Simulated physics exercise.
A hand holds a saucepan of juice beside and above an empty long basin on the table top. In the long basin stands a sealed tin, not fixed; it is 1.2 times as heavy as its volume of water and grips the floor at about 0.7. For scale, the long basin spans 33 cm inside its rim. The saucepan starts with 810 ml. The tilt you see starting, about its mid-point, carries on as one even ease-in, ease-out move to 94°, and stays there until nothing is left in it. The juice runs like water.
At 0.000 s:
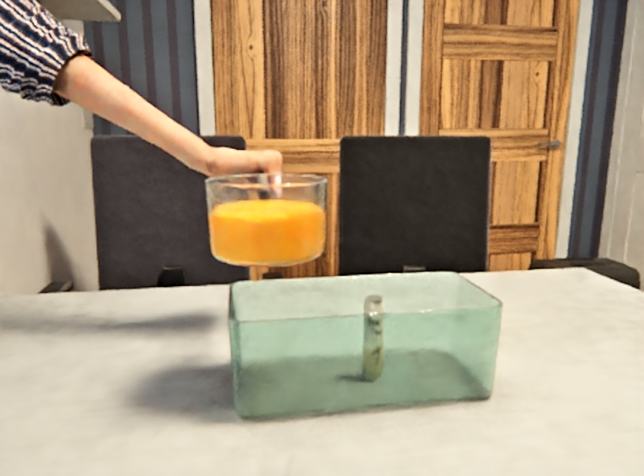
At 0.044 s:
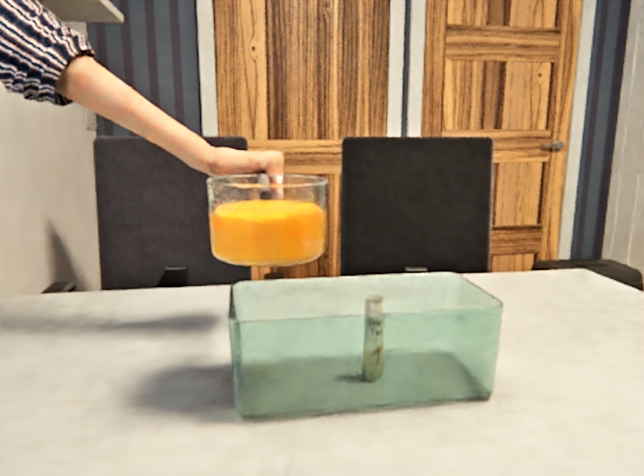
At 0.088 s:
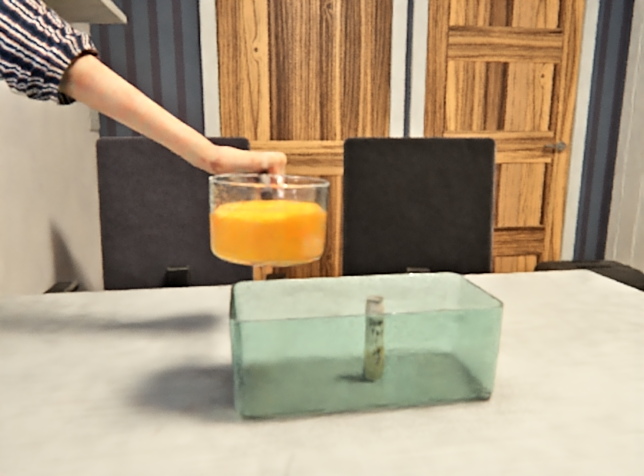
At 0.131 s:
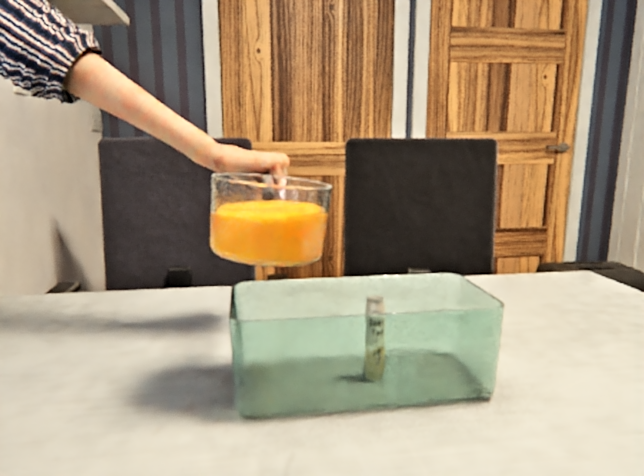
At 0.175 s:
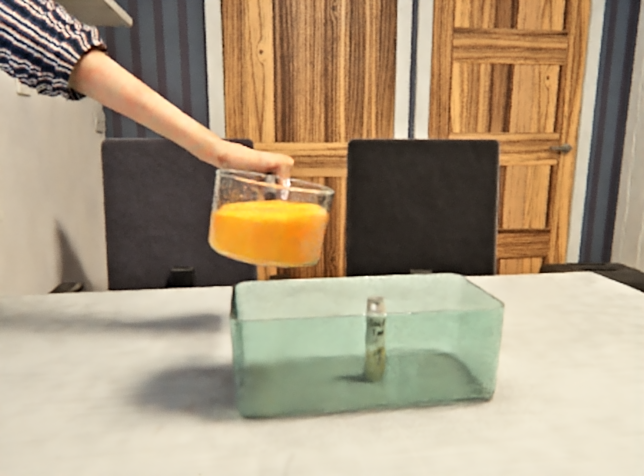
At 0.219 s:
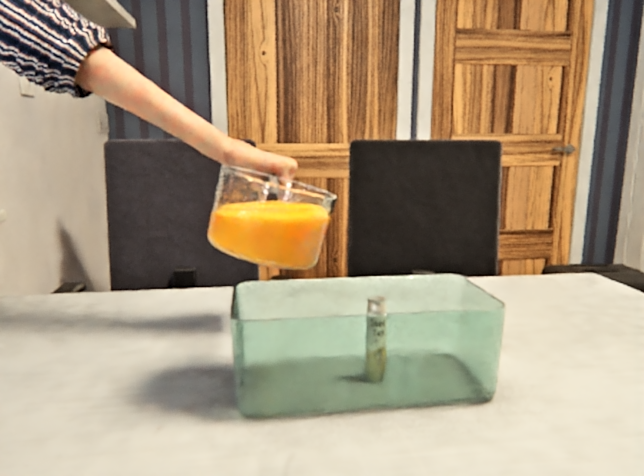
A hand in a striped sleeve gradually tilting a clear pan of orange juice rightward above a long greenish glass basin.
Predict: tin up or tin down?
It falls.
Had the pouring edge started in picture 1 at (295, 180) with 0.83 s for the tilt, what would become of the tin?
Then it stays up.
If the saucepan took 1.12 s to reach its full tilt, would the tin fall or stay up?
The tin falls.
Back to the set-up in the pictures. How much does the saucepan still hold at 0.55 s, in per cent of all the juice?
Some 74 per cent.
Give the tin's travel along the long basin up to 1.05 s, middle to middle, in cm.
Some 7 cm.
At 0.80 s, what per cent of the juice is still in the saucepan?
Some 24 per cent.
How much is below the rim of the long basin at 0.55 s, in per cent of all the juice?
About 4 per cent.
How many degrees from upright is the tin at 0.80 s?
About 5°.
After 0.55 s the tilt is 70° and 74 per cent is still to pour; the tin stands where it began.
After 0.80 s the tilt is 94° and 24 per cent is still to pour; the tin leans 5°.
After 1.05 s the tilt is 94° and 7 per cent is still to pour; the tin lies on its side.
After 1.33 s the tilt is 94° and 2 per cent is still to pour; the tin lies on its side.
In the end the tin lies on its side.
